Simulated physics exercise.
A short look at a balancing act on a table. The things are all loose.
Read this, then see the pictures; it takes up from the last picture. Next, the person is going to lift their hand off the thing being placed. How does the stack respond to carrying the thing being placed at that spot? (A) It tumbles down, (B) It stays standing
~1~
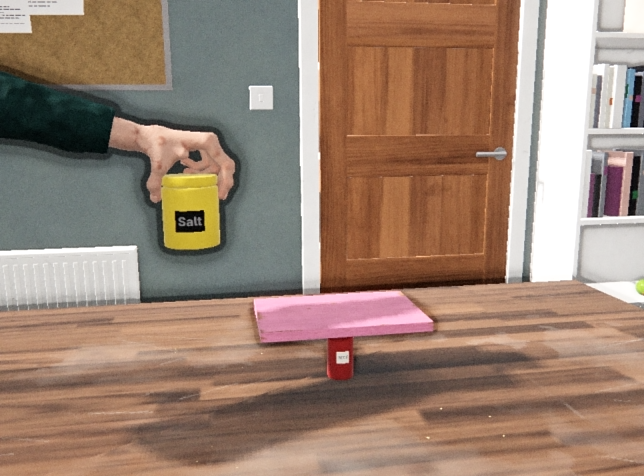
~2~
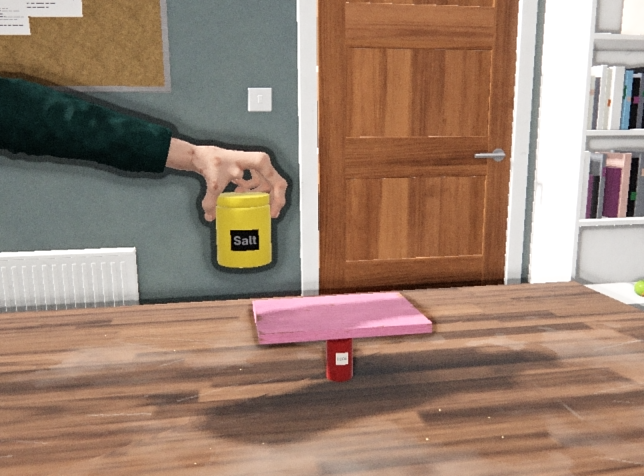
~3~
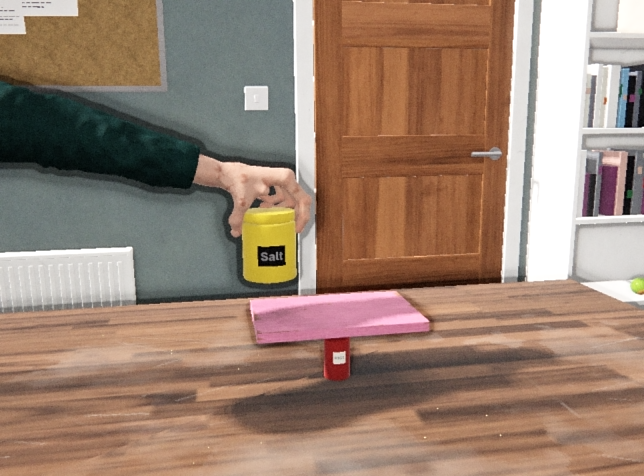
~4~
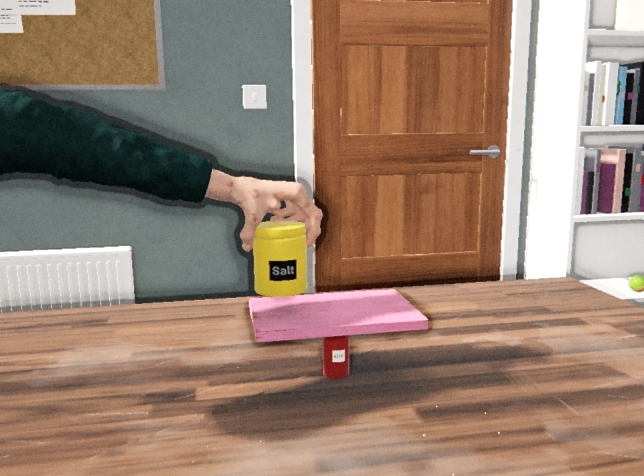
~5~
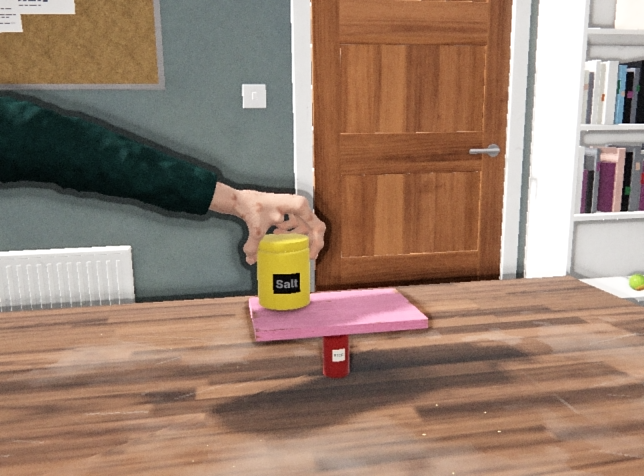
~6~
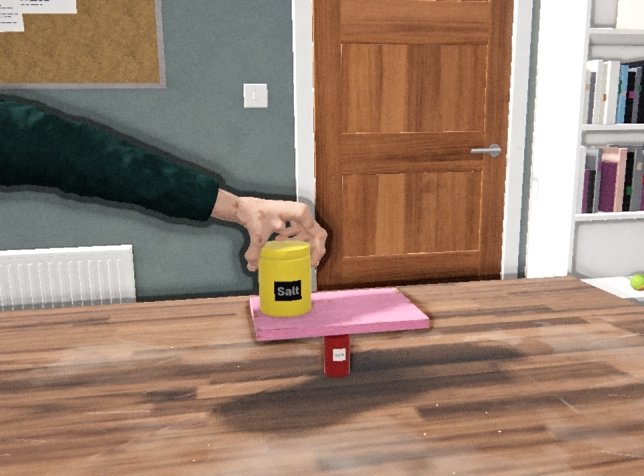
The answer is A.
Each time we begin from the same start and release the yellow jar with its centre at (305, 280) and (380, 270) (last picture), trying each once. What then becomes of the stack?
Result of try one is that it tips over, and of try two that it tips over.
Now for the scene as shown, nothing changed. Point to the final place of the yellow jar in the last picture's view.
End spot: Near (177, 356).
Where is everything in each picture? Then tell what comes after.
On its way; yellow jar (191, 210); red shaker (341, 347), in the first frame.
On its way; yellow jar (244, 228); red shaker (339, 348), in the second frame.
On its way; yellow jar (269, 244); red shaker (337, 347), in the third frame.
On its way; yellow jar (280, 257); red shaker (336, 346), in the fourth frame.
On its way; yellow jar (284, 271); red shaker (336, 345), in the fifth frame.
In place under the hand; yellow jar (285, 277); red shaker (337, 344), in the sixth frame.
Then, 0.40 s after the last picture, yellow jar now fallen; pink board tipped 47° from how it was.
Then, 0.60 s after the last picture, pink board now fallen; red shaker slid well along.
Then, 0.70 s after the last picture, red shaker slid well along.
At rest, fallen, pink board and yellow jar; moved from the start, red shaker. Seen from the same camera at the end, yellow jar near (177, 357). The stack gives way.
